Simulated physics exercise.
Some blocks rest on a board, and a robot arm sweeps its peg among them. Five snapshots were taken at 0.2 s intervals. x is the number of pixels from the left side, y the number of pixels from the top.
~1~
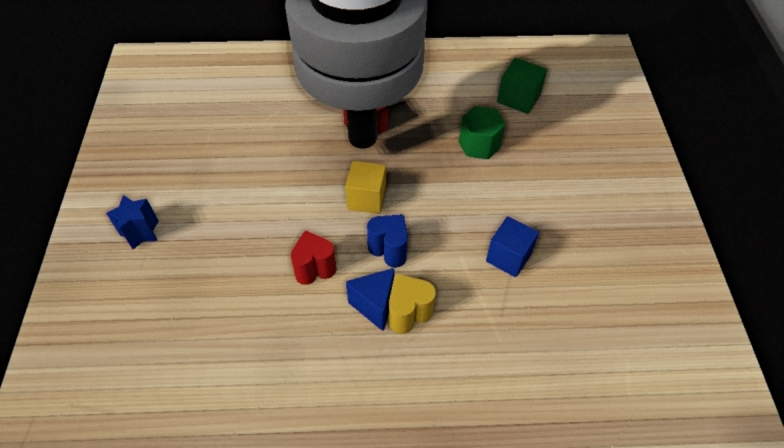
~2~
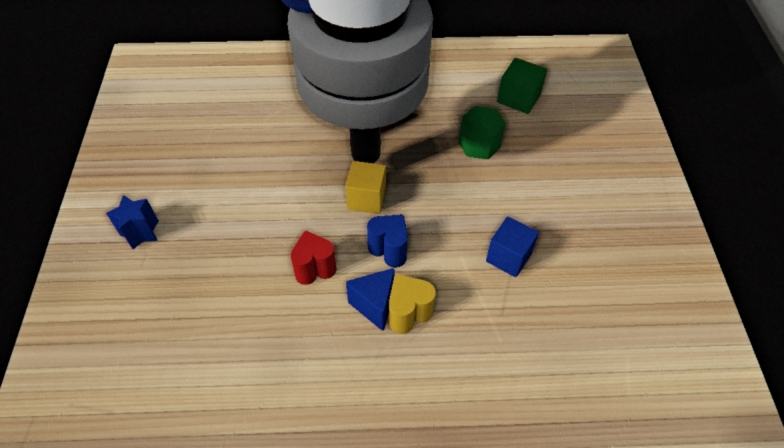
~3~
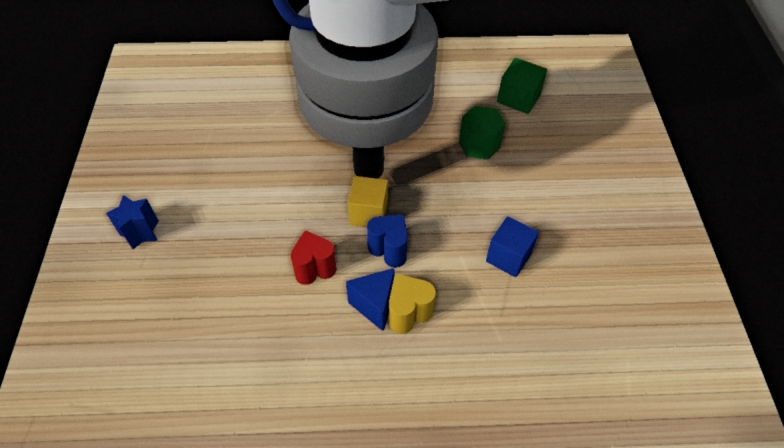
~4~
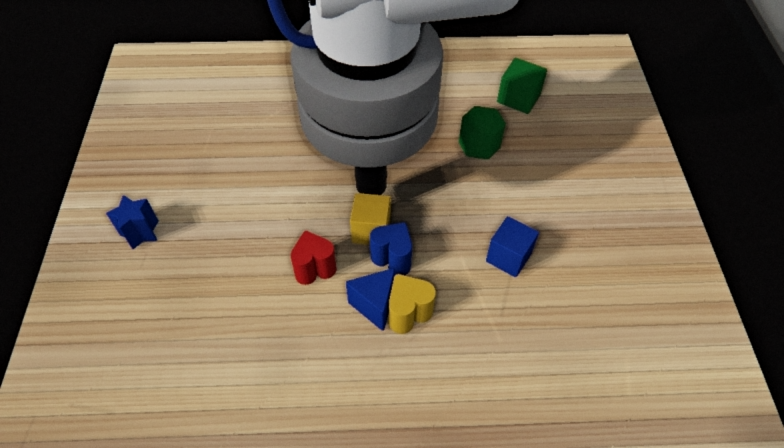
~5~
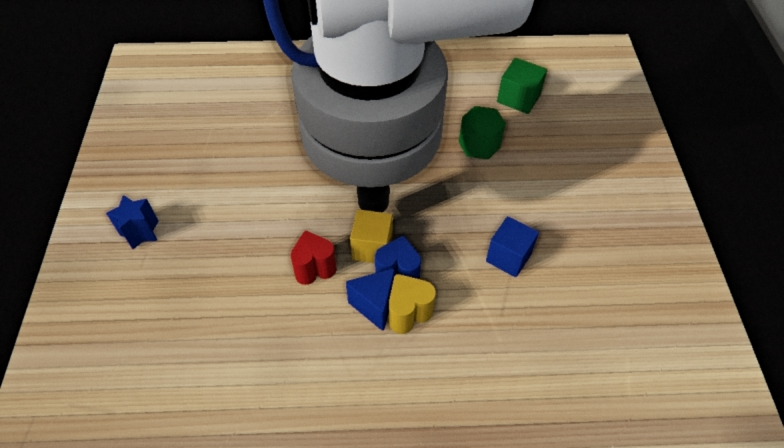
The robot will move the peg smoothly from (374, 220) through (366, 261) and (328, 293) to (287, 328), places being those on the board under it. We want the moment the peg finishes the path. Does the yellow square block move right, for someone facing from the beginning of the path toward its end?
No
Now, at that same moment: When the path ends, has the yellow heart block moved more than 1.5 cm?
It seems not.
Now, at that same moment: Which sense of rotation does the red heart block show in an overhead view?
It swings round clockwise.
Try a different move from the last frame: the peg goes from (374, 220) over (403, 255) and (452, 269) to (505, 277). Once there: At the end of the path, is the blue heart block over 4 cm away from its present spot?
I believe not.
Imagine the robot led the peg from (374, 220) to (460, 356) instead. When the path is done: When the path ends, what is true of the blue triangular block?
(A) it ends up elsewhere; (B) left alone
It's A.
On the path given first. One third of the way, peg (364, 246); yellow square block (359, 271); blue triangular block (376, 304); blue heart block (403, 265), turned 25° anticlockwise; yellow heart block (417, 299), turned 15° clockwise.
Two thirds of the way, peg (325, 279); red heart block (294, 252), turned 45° clockwise; yellow square block (340, 303), turned 45° anticlockwise; blue triangular block (377, 319), turned 20° anticlockwise; blue heart block (403, 265), turned 25° anticlockwise; yellow heart block (417, 299), turned 15° clockwise.
At the end, peg (282, 314); red heart block (292, 254), turned 60° clockwise; yellow square block (337, 307), turned 55° anticlockwise; blue triangular block (377, 320), turned 25° anticlockwise; blue heart block (403, 265), turned 25° anticlockwise; yellow heart block (417, 299), turned 15° clockwise.
